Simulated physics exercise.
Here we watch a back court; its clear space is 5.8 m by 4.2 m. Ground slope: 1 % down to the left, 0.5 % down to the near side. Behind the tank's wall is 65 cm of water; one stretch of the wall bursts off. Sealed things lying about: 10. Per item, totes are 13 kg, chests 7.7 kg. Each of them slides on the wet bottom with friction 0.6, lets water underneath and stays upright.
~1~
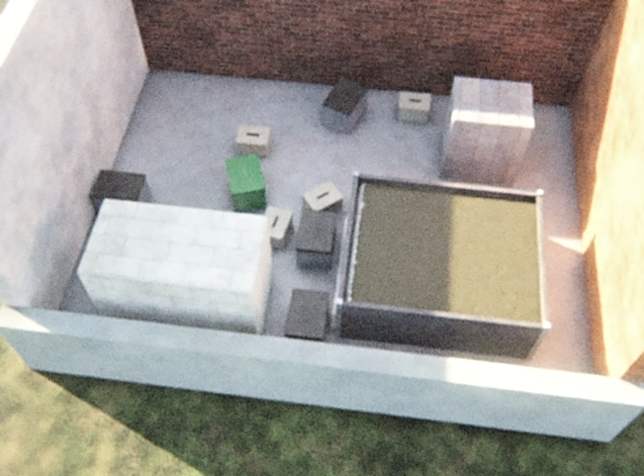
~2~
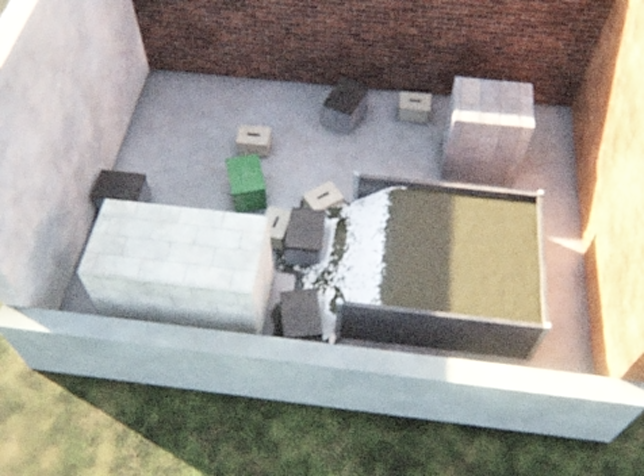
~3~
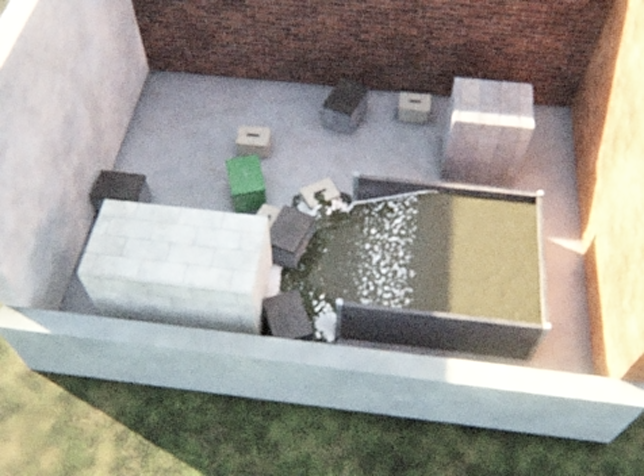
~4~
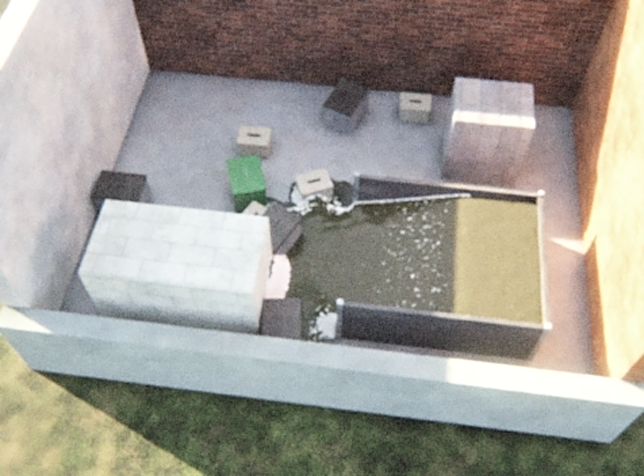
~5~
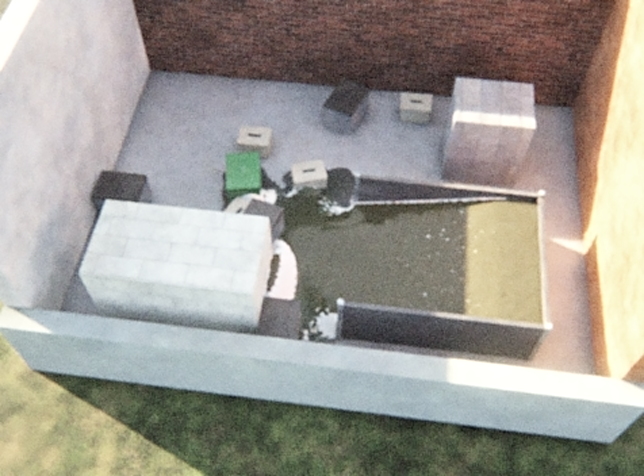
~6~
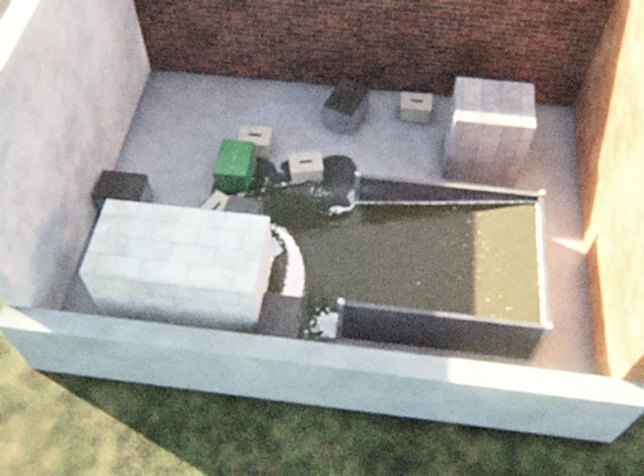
In a walled back court, the left side of a water-filled tank opens and foamy, dark water surges out, pushing nearby dark boxes and pale totes leftward around a large pale block before shifting the green chest slightly left.
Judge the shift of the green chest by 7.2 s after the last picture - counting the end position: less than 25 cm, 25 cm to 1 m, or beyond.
It will cover a great distance.
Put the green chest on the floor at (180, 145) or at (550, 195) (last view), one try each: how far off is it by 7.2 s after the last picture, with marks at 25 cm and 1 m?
From the first spot it goes a long way, and from the second it drifts partway.
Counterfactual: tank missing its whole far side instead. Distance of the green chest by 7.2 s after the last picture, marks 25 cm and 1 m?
Outcome for the green chest: It edges some way.
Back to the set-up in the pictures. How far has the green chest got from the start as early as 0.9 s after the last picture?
Close to 200 cm.
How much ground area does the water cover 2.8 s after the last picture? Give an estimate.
About 18 m2.
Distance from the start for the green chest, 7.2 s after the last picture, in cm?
About 300 cm.
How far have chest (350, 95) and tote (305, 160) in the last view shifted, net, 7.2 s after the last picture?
120 cm and 120 cm, respectively.
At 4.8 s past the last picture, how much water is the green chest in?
8 cm, roughly.
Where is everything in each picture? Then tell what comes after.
In the first frame, the green chest at (245, 174) rests on the ground; water covers 3.1 m2; 0 of 10 have shifted.
In the second frame, the green chest at (246, 174), on the bottom; 3.8 m2 under water; 2 of 10 have shifted.
In the third frame, the green chest at (245, 174), on the bottom; 4.8 m2 under water; 4 of 10 have shifted.
In the fourth frame, the green chest at (246, 174), on the bottom; 5.4 m2 under water; 4 of 10 have shifted.
In the fifth frame, the green chest at (243, 170), on the bottom, 8 cm from its start; water covers 5.9 m2; 6 of 10 have shifted.
In the sixth frame, the green chest at (234, 157) rests on the ground, 30 cm from its start; 6.7 m2 under water; 6 of 10 have shifted.
Then, 0.9 s after the last picture the green chest is near (154, 93), 1.8 m from its start, aground; 4 afloat.
Then, 2.8 s after the last picture the green chest is near (279, 78), 1.6 m from its start, afloat; 6 afloat.
Then, 4.8 s after the last picture the green chest is near (441, 97), 2.7 m from its start, afloat; 7 afloat.
Then, 7.2 s after the last picture the green chest is near (461, 88), 3.0 m from its start, afloat; 9 afloat.
